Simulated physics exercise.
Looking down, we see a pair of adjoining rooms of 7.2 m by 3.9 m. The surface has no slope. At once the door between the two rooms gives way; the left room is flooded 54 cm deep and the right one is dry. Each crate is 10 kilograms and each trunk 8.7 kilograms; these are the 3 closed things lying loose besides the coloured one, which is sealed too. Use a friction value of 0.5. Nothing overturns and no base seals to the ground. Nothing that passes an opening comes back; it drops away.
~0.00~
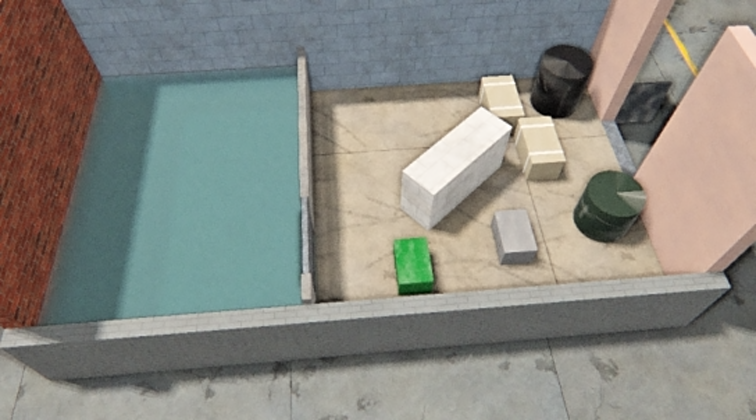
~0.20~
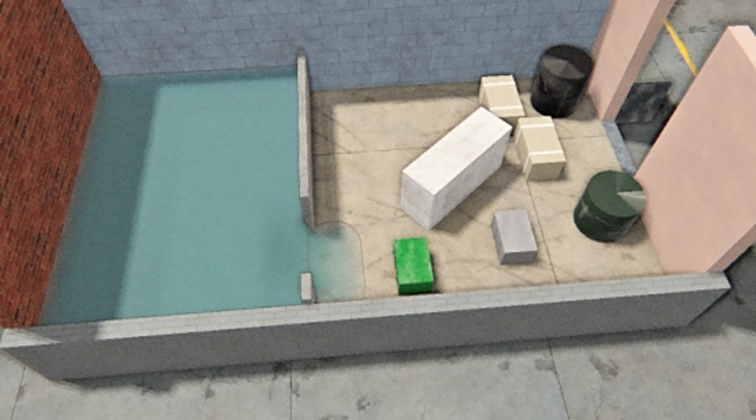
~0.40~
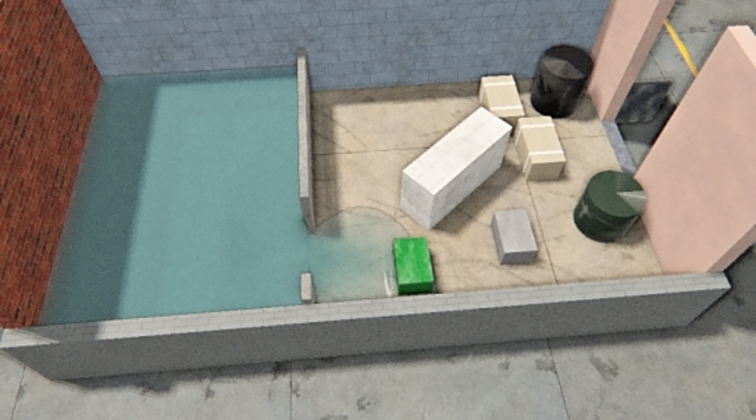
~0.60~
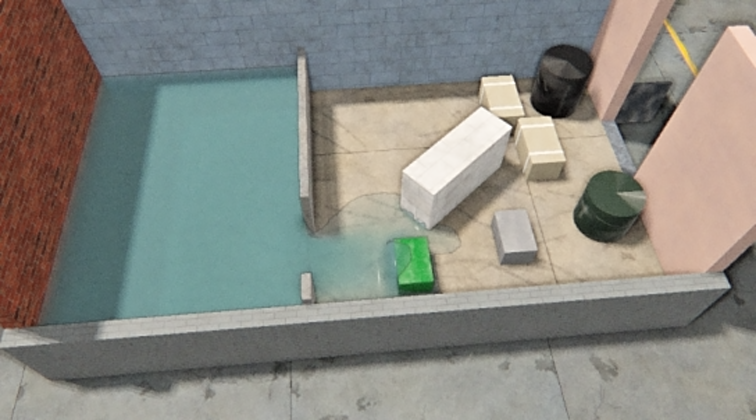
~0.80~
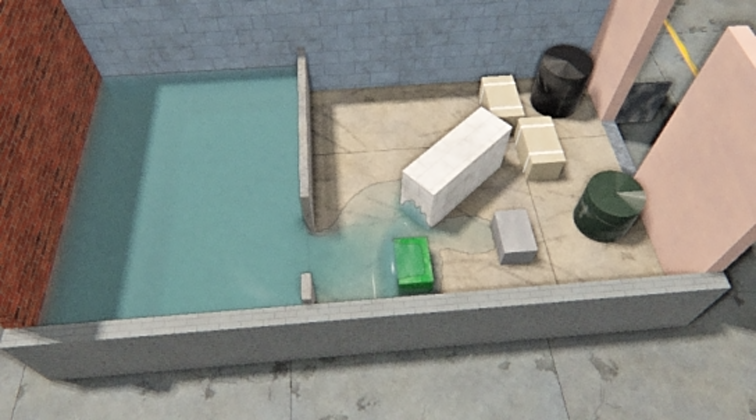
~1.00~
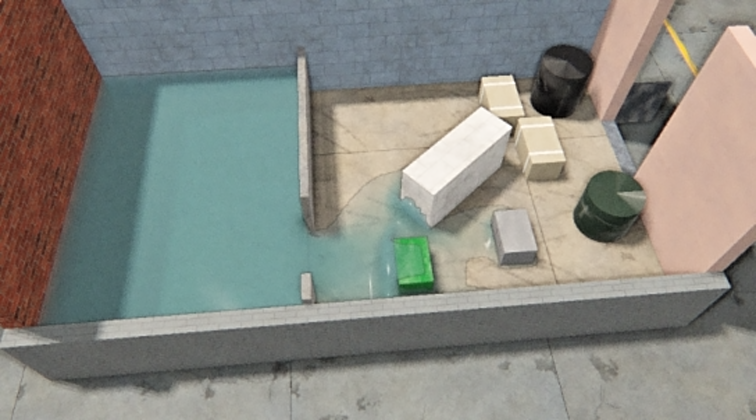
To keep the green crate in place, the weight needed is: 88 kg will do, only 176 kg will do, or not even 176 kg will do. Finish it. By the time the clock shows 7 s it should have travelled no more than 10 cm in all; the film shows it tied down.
Only 176 kg will do.
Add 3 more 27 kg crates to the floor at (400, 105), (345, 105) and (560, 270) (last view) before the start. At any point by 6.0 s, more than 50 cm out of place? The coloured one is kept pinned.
Taking them in order, the first is above the mark, the second above the mark and the third above the mark.
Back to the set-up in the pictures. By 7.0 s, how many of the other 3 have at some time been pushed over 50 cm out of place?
That comes to 2.
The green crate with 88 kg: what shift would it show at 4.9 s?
Shift: About 200 cm.
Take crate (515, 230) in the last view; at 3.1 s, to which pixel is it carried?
About pixel (576, 222).
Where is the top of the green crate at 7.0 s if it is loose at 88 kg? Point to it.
It should be close to (571, 237) in the last view.
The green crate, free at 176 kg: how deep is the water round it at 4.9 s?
18 cm, roughly.
After 1.4 s the green crate would be 29 cm from its start with 88 kg and 0 cm from its start with 176 kg; 15 cm of water round it then.
After 3.1 s the green crate would be 156 cm from its start with 88 kg and 0 cm from its start with 176 kg; 17 cm of water round it then.
After 4.9 s the green crate would be 194 cm from its start with 88 kg and 0 cm from its start with 176 kg; 18 cm of water round it then.
After 7.0 s the green crate would be 195 cm from its start with 88 kg and 0 cm from its start with 176 kg; 18 cm of water round it then.
